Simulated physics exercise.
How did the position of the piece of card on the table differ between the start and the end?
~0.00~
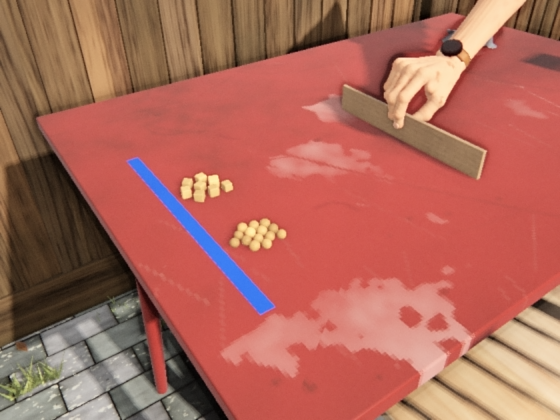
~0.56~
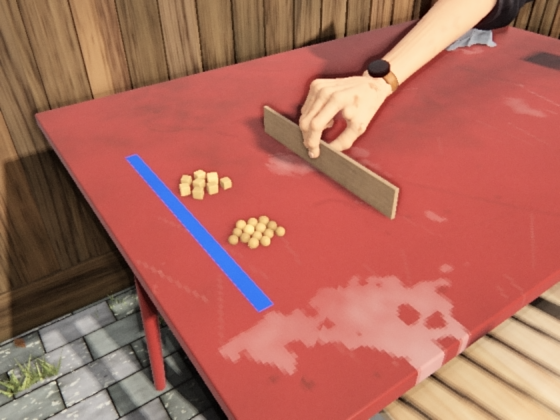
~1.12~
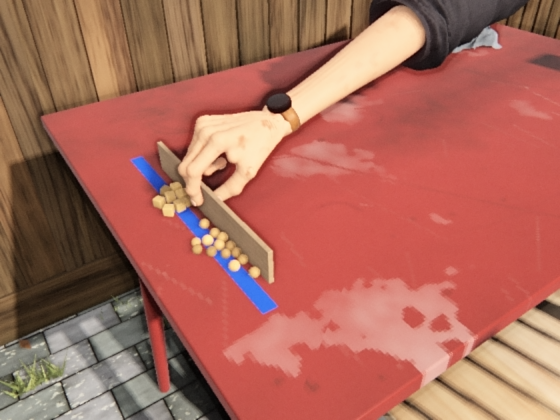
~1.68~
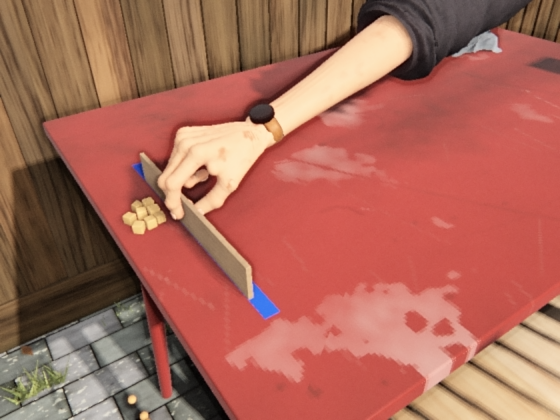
At the start the card stood well to the right of the blue tape, away from the small pieces. By the end it was further left and nearer the viewer, standing on the tape line.
